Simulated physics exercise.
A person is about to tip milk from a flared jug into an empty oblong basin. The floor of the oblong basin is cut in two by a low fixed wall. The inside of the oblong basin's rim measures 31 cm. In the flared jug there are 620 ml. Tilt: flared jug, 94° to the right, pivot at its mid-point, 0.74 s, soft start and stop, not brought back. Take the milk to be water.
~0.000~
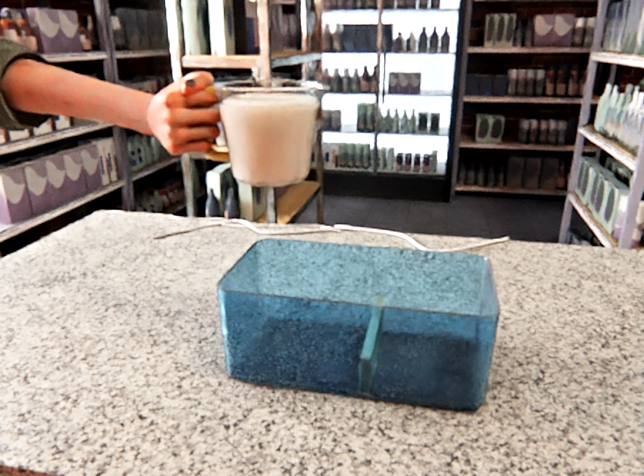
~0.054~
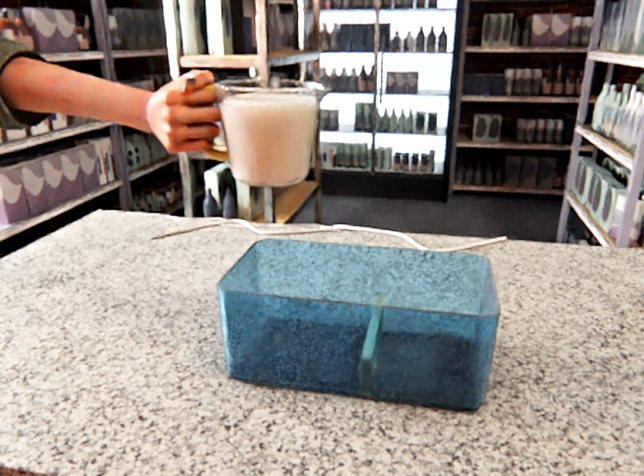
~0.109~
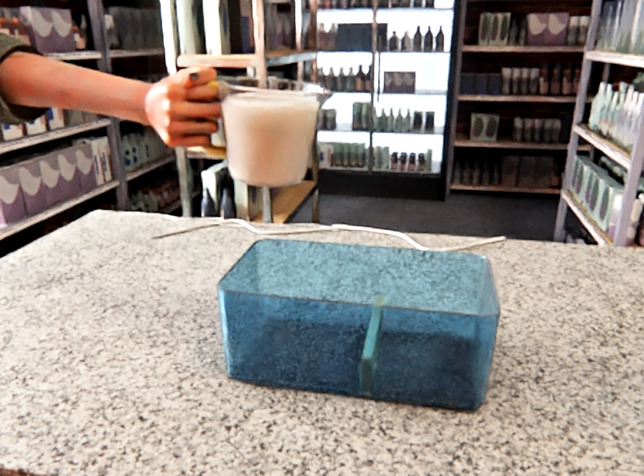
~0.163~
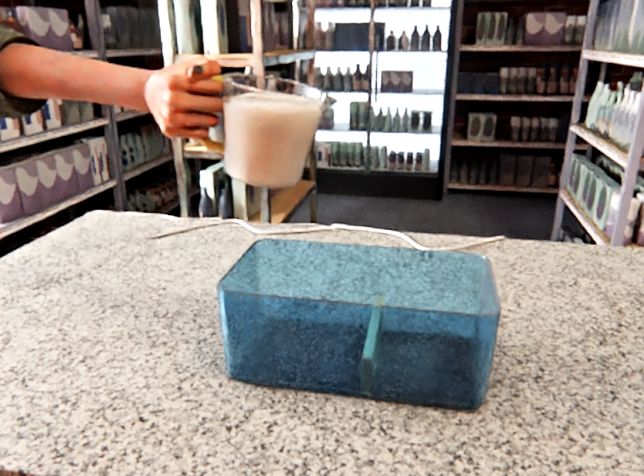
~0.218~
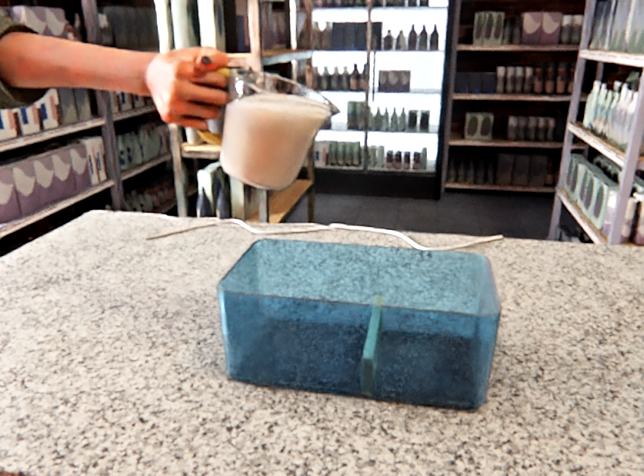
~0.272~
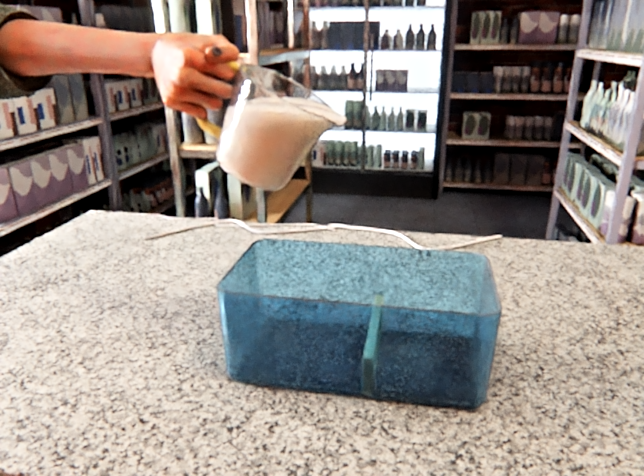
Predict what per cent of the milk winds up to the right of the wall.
Roughly 81 per cent is past the wall.
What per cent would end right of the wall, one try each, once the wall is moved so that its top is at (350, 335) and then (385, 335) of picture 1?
The first try gives 85 percent and the second 60 percent.
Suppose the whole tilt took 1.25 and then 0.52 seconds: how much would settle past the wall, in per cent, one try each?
80 per cent first, 80 per cent second.
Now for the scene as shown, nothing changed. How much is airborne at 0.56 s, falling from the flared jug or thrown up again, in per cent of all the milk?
About 30 per cent.
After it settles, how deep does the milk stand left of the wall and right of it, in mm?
Final levels - left approx 4 mm, right approx 26 mm.
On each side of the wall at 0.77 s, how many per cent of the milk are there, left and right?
I'd say some 7 in a hundred on the left and 60 on the right.
After 0.56 s the tilt is 81° and 56 per cent is still to pour, 1 is left of the wall and 14 right of it.
After 0.77 s the tilt is 94° and 15 per cent is still to pour, 7 is left of the wall and 59 right of it.
After 1.00 s the tilt is 94° and 3 per cent is still to pour, 12 is left of the wall and 80 right of it.
After 1.24 s the tilt is 94° and 0 per cent is still to pour, 17 is left of the wall and 81 right of it.
In the end 18 per cent lies left of the wall, 81 right of it and 1 outside.
